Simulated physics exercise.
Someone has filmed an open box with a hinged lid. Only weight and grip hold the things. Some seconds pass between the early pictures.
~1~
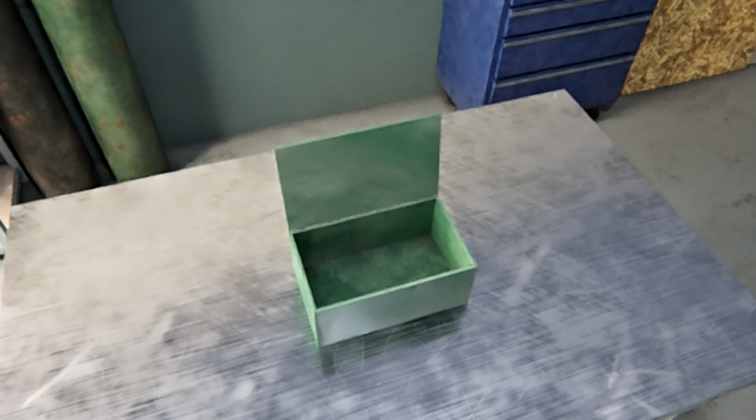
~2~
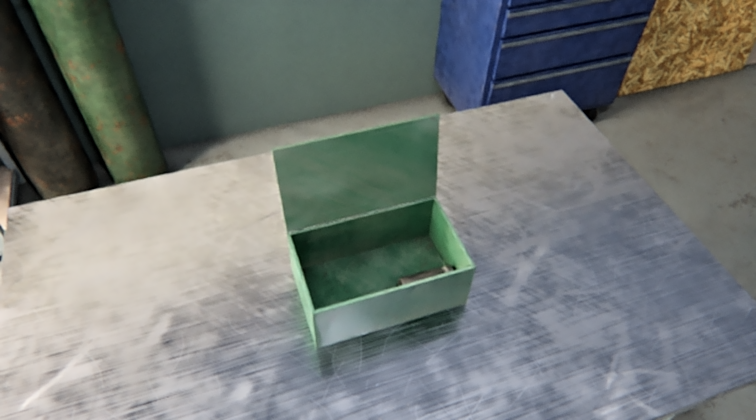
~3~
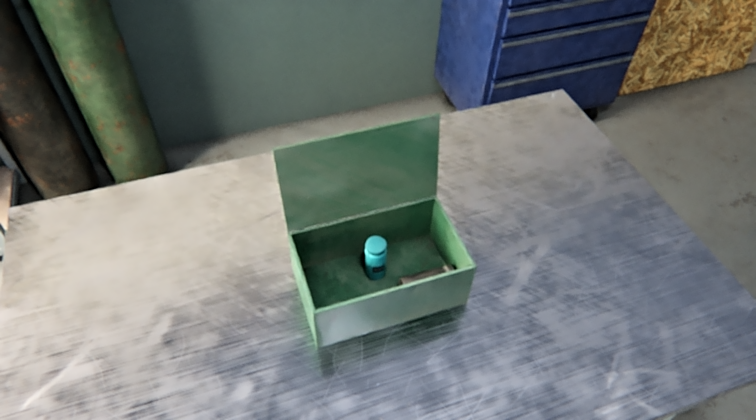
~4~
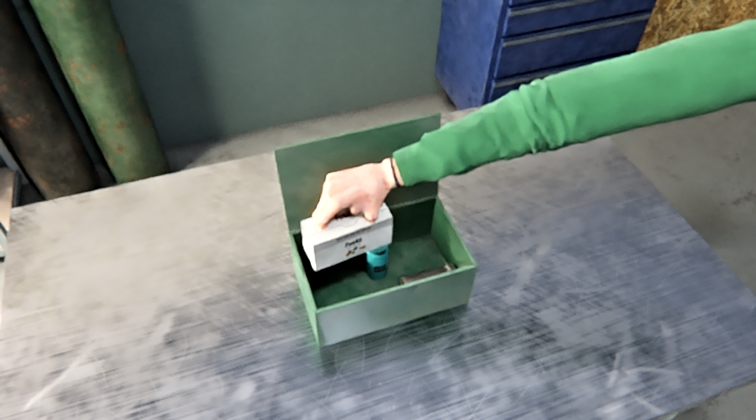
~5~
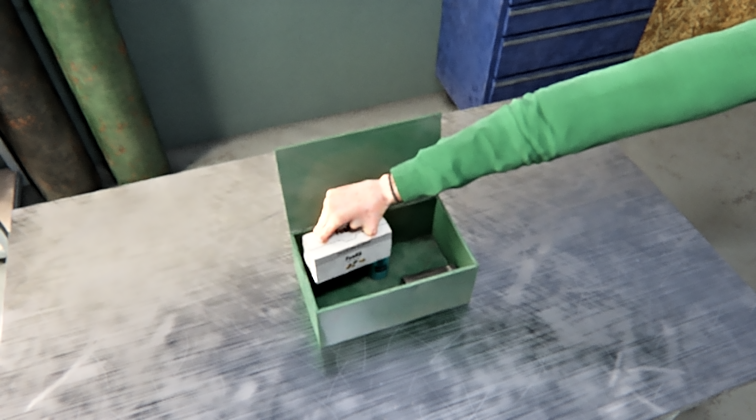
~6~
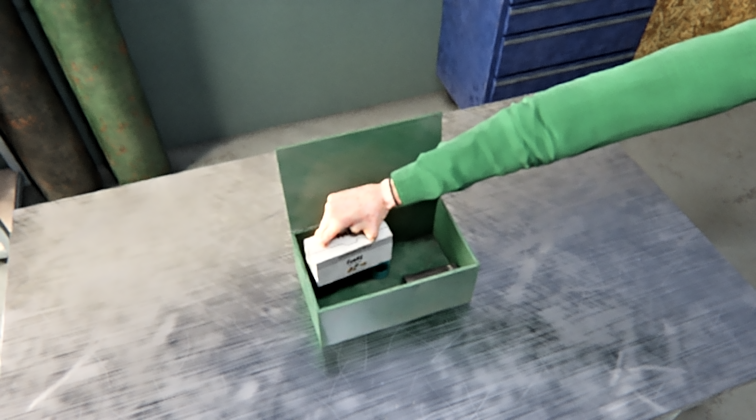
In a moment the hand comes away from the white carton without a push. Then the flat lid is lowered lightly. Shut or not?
It shuts flat.
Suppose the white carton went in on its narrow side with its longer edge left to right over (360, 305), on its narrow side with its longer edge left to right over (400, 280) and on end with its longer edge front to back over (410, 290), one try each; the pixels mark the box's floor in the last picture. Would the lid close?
First, it closes; second, it closes; third, it will not close.
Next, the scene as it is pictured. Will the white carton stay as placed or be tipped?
It ends up tilted.
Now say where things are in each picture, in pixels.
In the first frame, the last thing is not in view yet.
In the second frame, the last thing is not in view yet.
In the third frame, the last thing is not in view yet.
In the fourth frame, coming down; white carton (347, 232).
In the fifth frame, coming down; white carton (348, 246).
In the sixth frame, put in, still held; white carton (349, 250).
Then, 0.30 s past the last view, white carton on its side near (365, 283).
Then, 1.30 s past the last view, lid 75° above the rim; white carton on its side near (367, 284).
Then, 1.70 s past the last view, lid 48° above the rim; white carton on its side near (368, 284).
Then, 2.10 s past the last view, lid 13° above the rim; white carton on its side near (368, 284).
Finally, lid shut; down or leaning hard in the box, white carton; the other 2 still in place. Final places as the last picture's camera would see them, white carton near (368, 283).
